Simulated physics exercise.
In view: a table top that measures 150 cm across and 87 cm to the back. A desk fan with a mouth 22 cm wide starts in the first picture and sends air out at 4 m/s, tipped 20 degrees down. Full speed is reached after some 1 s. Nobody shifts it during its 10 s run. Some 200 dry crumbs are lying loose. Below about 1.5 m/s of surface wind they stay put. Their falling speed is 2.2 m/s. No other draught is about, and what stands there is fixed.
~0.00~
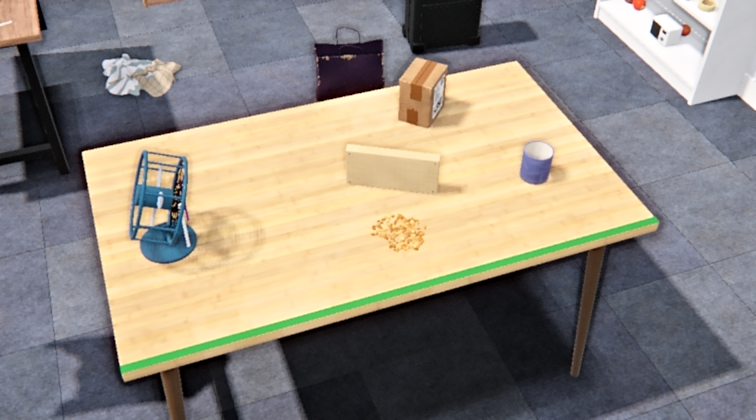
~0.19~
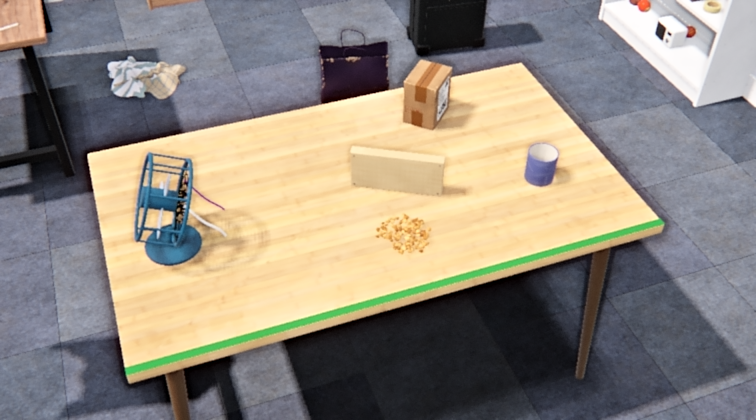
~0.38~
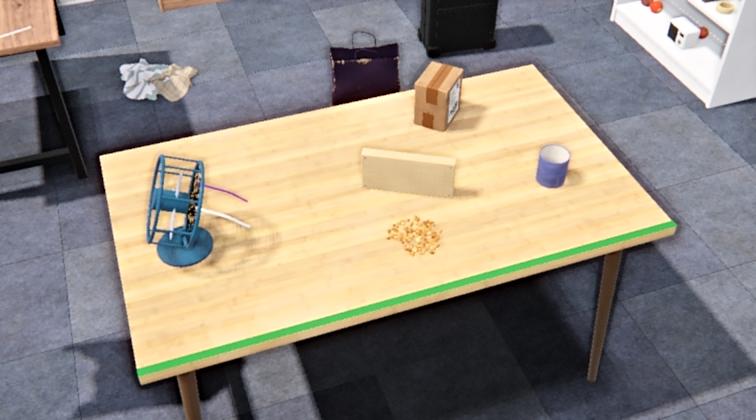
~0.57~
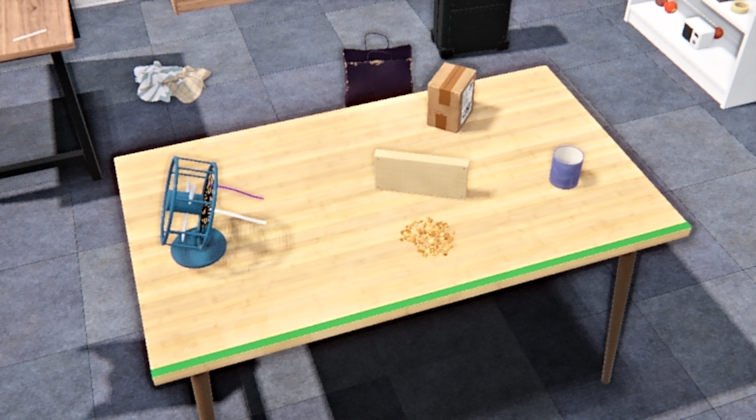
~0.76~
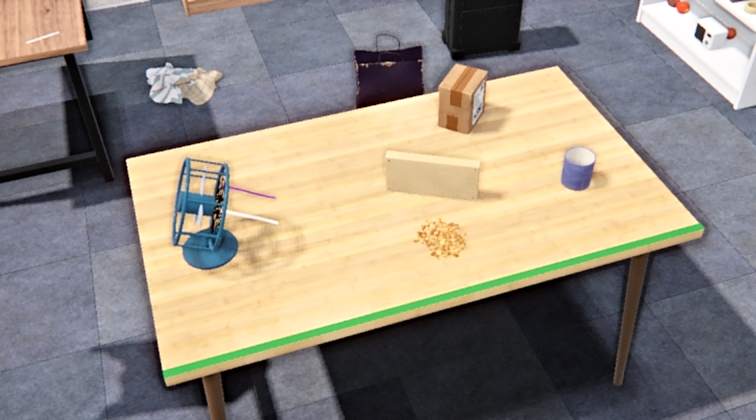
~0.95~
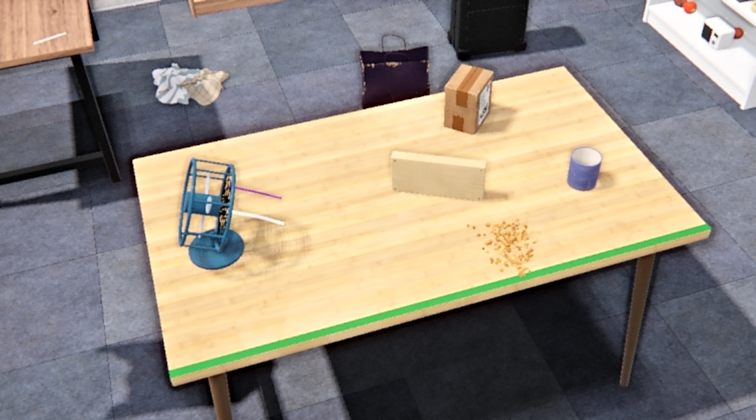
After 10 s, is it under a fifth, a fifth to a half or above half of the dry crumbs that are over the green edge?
Of the dry crumbs, more than half end over the green edge.
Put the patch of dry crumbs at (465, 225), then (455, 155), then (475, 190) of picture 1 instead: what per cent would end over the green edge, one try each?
In that order: 40 %, 0 %, 0 %.
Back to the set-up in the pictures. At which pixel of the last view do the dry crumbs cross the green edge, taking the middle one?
At about (610, 258).
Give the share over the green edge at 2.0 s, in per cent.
Near 80 %.
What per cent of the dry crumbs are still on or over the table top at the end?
Some 0 per cent.
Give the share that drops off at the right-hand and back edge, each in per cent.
Roughly 20 % right-hand, 0 % back.
After 2.0 s, 0 % are on the move or not yet settled, 80 % are over the green edge.
After 3.2 s, 0 % are on the move or not yet settled, 80 % are over the green edge.
After 5.5 s, 0 % are on the move or not yet settled, 80 % are over the green edge.
After 10.0 s, at the end, 80 % are over the green edge.
